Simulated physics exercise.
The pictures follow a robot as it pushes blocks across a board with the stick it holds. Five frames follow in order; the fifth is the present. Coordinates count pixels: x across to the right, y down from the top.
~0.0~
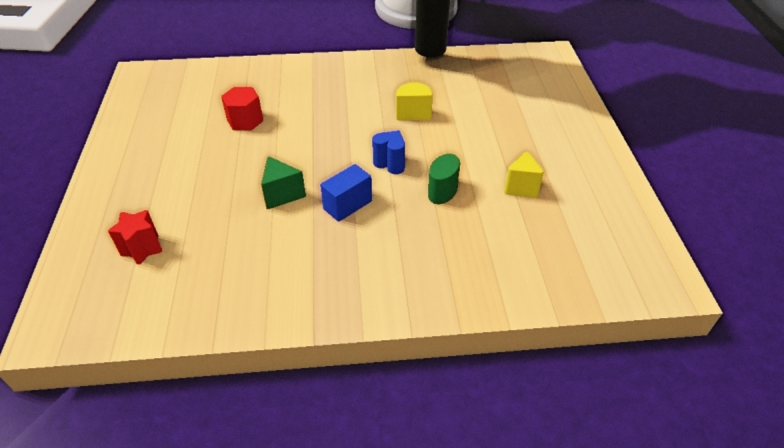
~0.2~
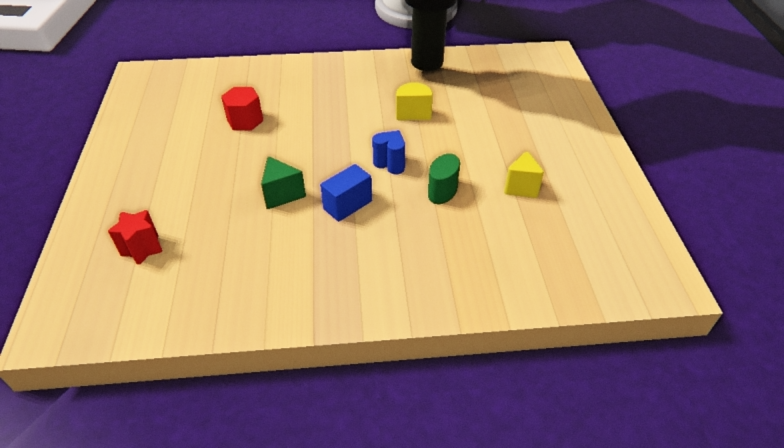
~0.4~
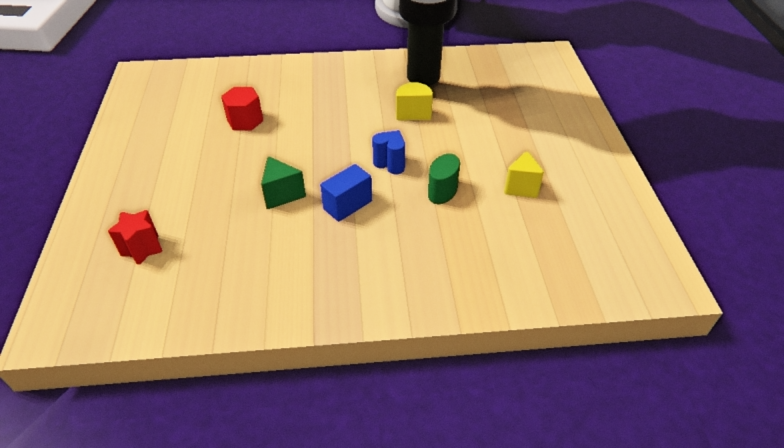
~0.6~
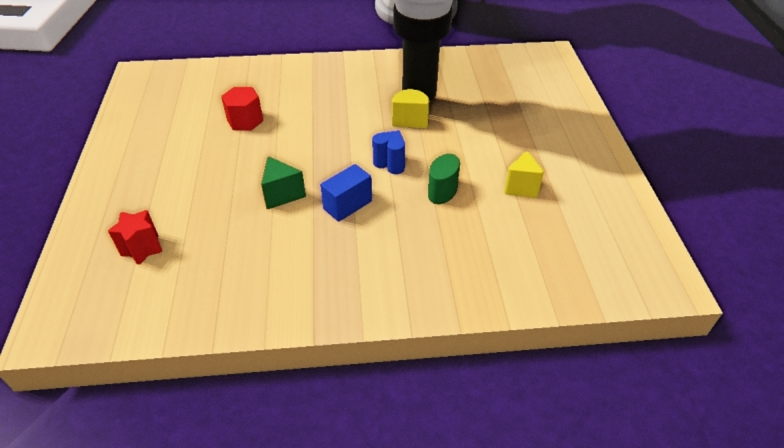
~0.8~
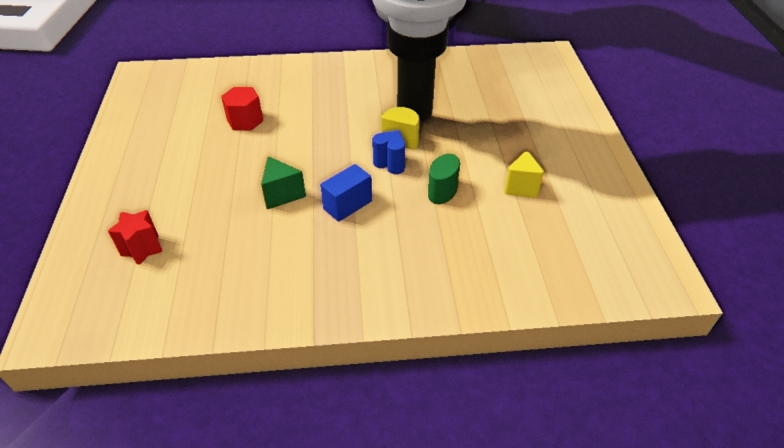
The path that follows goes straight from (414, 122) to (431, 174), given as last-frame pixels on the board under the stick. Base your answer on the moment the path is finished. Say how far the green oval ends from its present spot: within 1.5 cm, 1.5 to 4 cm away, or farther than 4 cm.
It travels less than 1.5 cm.
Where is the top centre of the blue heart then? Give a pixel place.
Located at (370, 154).
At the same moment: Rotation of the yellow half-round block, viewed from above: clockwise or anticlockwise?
Seen from above, its turn is clockwise.
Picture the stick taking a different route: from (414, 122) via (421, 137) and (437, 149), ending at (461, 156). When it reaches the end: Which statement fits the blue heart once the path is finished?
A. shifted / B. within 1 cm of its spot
A.
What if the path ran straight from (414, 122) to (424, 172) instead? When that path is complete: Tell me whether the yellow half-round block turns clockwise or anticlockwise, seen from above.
Direction: Clockwise.
The first path, step by step. Halfway along, stick (423, 137); blue heart (377, 151); yellow half-round block (397, 135), turned 55° clockwise.
At the end, stick (431, 163); blue oblong block in place; blue heart (370, 154), turned 10° clockwise; yellow half-round block (395, 141), turned 65° clockwise; green oval (447, 171).
